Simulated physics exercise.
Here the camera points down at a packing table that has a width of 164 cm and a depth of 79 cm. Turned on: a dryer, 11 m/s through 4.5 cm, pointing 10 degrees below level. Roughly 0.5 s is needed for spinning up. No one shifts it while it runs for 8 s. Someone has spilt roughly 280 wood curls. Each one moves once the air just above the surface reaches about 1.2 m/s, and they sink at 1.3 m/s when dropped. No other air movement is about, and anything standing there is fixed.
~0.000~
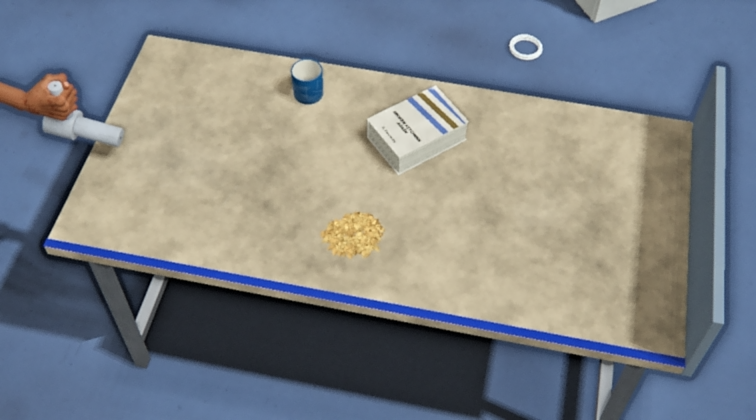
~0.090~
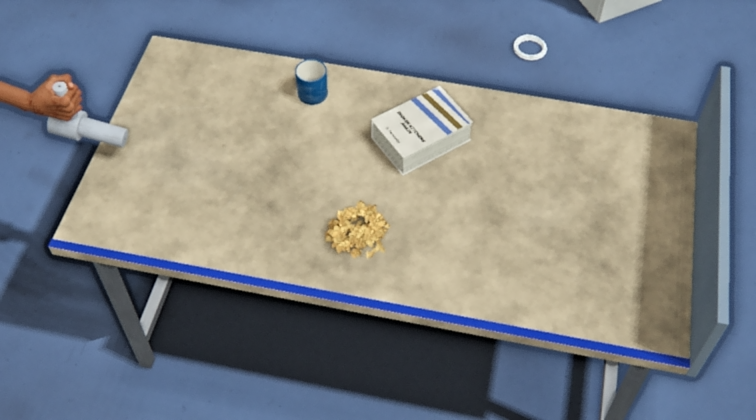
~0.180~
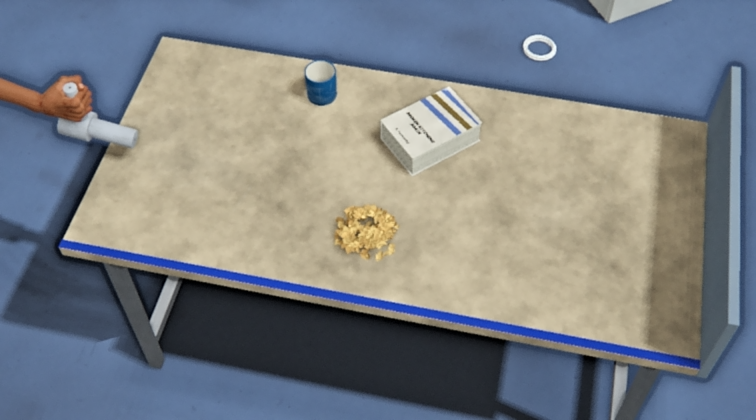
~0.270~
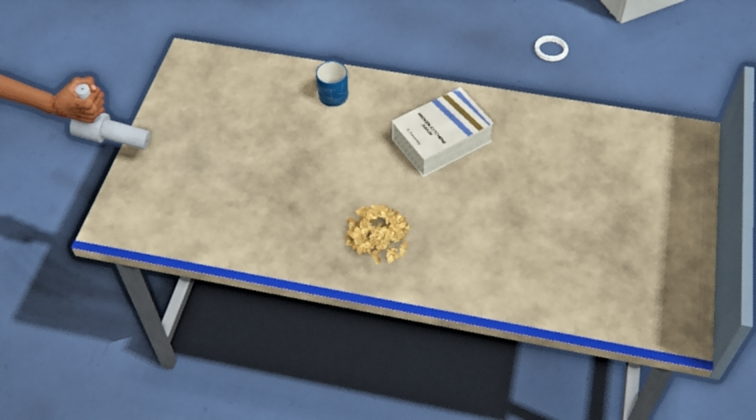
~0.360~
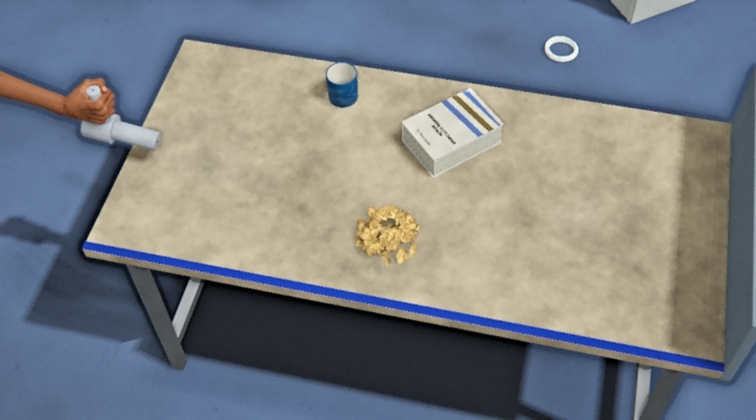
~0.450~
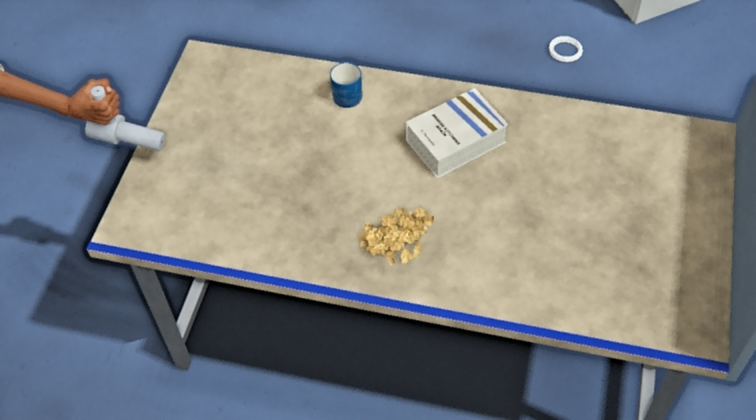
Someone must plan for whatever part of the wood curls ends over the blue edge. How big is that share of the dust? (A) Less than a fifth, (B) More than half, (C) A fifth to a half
B.
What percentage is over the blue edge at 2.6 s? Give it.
Share: Approx. 70 %.
After 1.6 s, 51 % are on the move or not yet settled, 56 % are over the blue edge; the middle of those still in play is near (717, 327).
After 2.6 s, 29 % are on the move or not yet settled, 67 % are over the blue edge; the middle of those still in play is near (720, 328).
After 4.4 s, 17 % are on the move or not yet settled, 76 % are over the blue edge; the middle of those still in play is near (729, 317).
After 8.0 s, at the end, 83 % are over the blue edge; the middle of those still in play is near (729, 317).
